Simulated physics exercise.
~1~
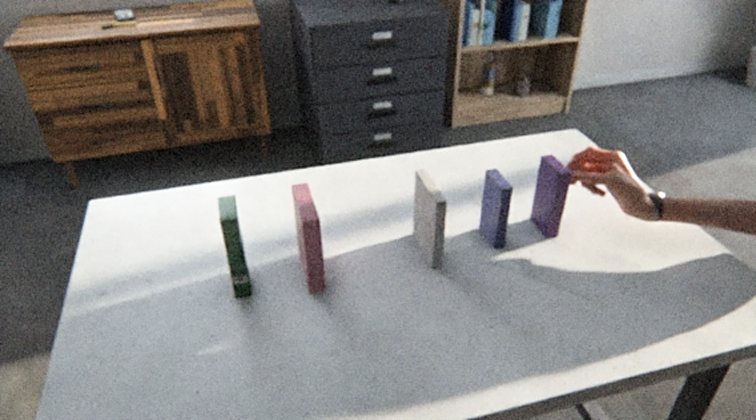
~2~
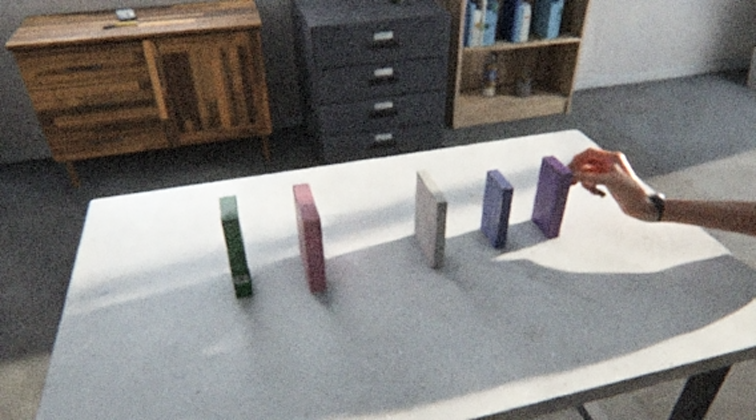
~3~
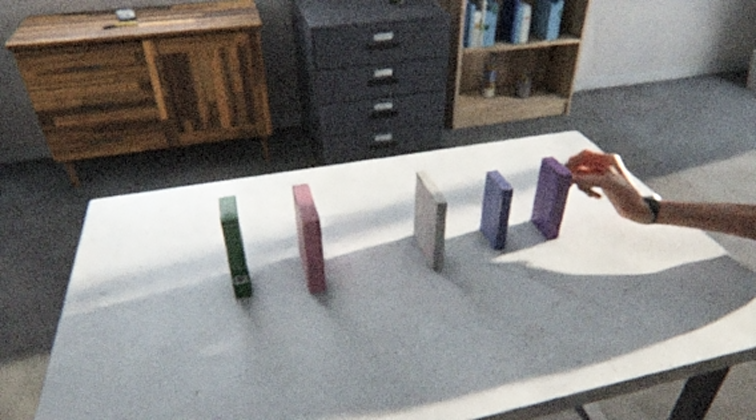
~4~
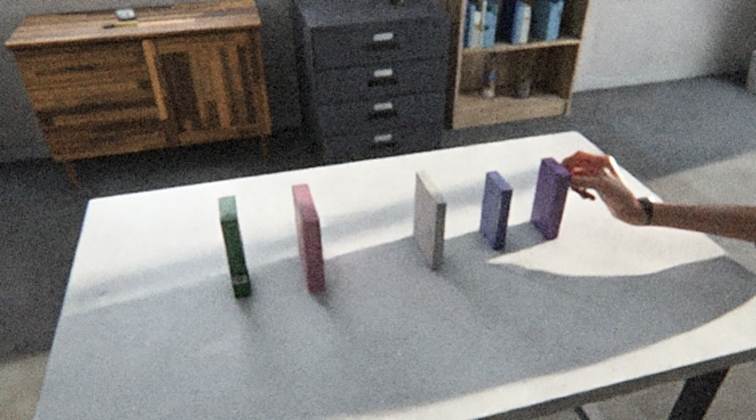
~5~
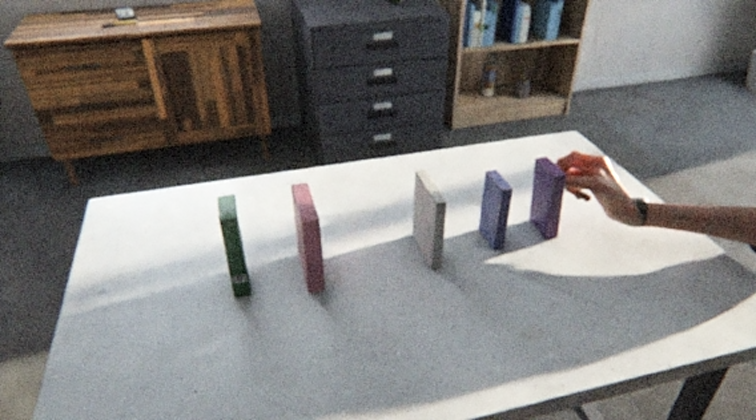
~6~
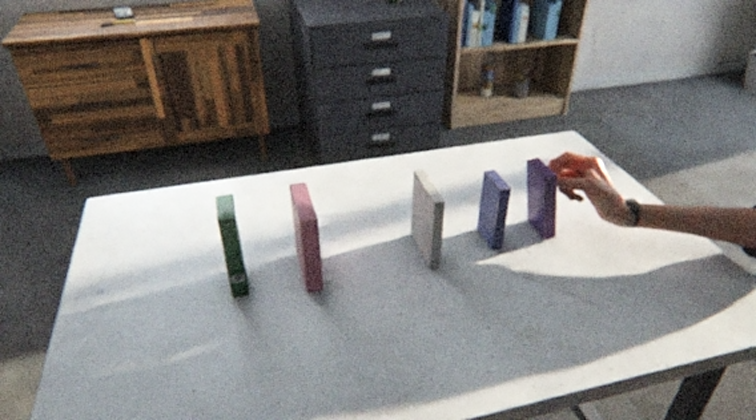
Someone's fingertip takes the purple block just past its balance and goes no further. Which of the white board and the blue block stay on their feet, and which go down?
My prediction: The white board is brought down; the blue block is brought down.
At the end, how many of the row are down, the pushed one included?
3 in total.
Then, 0.30 s past the last view, purple block 52° over; blue block rocked 18° from its first pose near (482, 212).
Then, 0.50 s past the last view, purple block 77° over; blue block rocked 74° from its first pose near (456, 233); white board rocked 30° from its first pose near (406, 224).
Then, 0.80 s past the last view, purple block 78° over; white board on its side near (379, 254); blue block on its side near (451, 241).
Finally, down or leaning hard on the table, white board and blue block; pink board still in place. Final places as the last picture's camera would see them, white board near (379, 254), blue block near (451, 241).
